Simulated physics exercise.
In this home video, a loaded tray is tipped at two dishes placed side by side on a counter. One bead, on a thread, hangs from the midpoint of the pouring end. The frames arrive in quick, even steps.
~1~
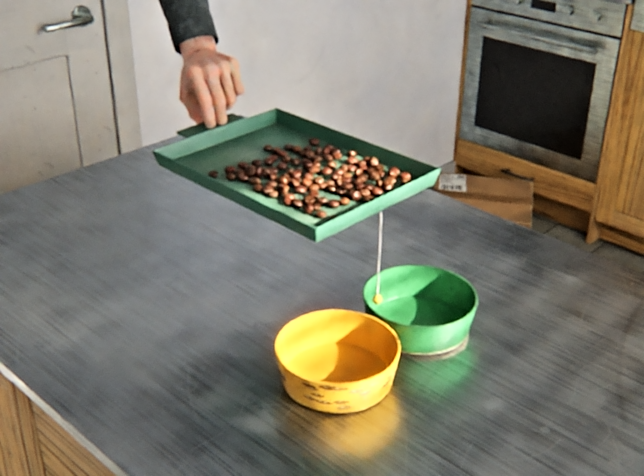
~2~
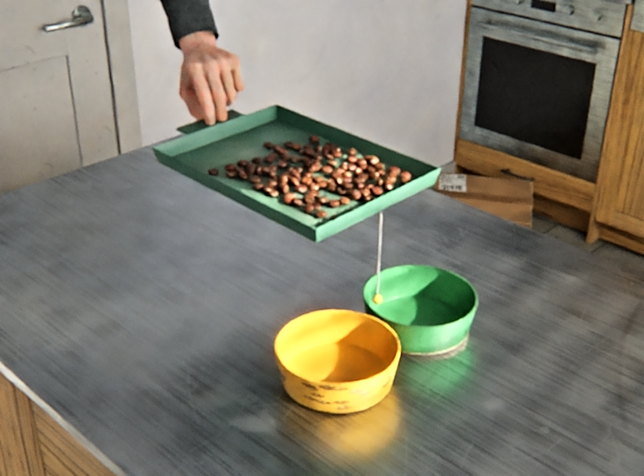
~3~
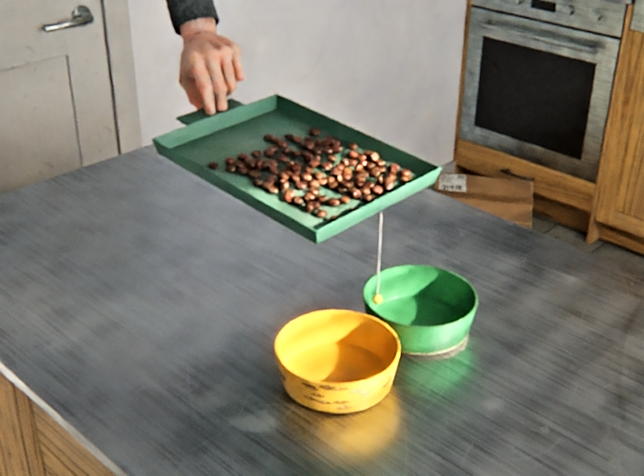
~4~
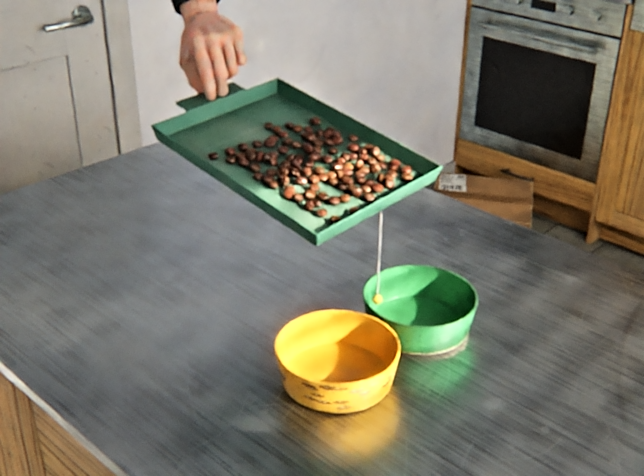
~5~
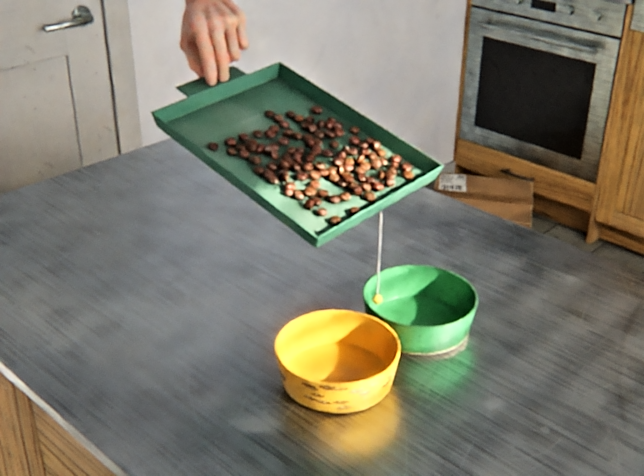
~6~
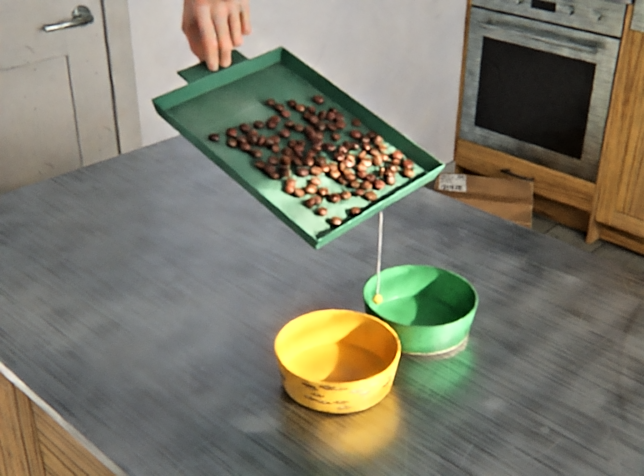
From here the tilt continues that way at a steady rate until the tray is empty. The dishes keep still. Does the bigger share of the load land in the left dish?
Yes - going by this, it mostly spills to the left of the two.
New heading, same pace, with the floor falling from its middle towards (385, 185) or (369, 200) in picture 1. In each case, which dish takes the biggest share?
Try 1: The right-side dish; try 2: The right-side dish.
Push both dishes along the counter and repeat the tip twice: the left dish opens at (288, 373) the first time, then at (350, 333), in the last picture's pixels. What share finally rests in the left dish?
Trial 1: 40 percent; trial 2: 90 percent.
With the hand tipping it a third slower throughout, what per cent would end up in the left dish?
About 90 %.
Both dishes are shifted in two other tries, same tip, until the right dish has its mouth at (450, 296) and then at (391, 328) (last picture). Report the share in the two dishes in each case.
You'd get about 100 per cent first and about 90 per cent second.
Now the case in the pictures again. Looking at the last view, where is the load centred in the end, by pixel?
Once it all stops, the middle lies near (351, 380).
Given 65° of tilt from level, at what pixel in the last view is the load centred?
Mark it at roughly (354, 211) in the final frame.
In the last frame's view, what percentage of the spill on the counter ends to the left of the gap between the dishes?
Close to 10 per cent of the spill, I think.
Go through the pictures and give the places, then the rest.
In the first picture, corners of the pouring end (316, 225) and (435, 169), level; middle of the load (312, 170), flat chocolate drops; left dish (383, 386); right dish (465, 330); bead on its thread (377, 299).
In the second picture, corners of the pouring end (316, 226) and (435, 168), level; middle of the load (312, 169).
In the third picture, corners of the pouring end (317, 228) and (436, 168), tipped barely, lowest at the left corner; middle of the load (313, 165).
In the fourth picture, corners of the pouring end (317, 231) and (437, 166), tipped a little, lowest at the left corner; middle of the load (313, 158).
In the fifth picture, corners of the pouring end (318, 233) and (438, 165), tipped a little, lowest at the left corner; middle of the load (315, 152).
In the sixth picture, corners of the pouring end (318, 236) and (439, 164), tipped clearly, lowest at the left corner; middle of the load (317, 148); left dish (383, 386); right dish (465, 330).
Just after the last frame, tray tipped steeply; almost all on the tray; just a few in the left dish; about a tenth in the air.
A moment on, tray tipped past a quarter turn; about a tenth on the tray; roughly two thirds in the left dish; just a few in the right dish; about a tenth outside both; roughly a quarter in the air.
Further on, tray tipped past a quarter turn; the larger part in the left dish; just a few in the right dish; roughly a quarter outside both.
When it is over, tray tipped past a quarter turn; the larger part in the left dish; just a few in the right dish; roughly a quarter outside both.
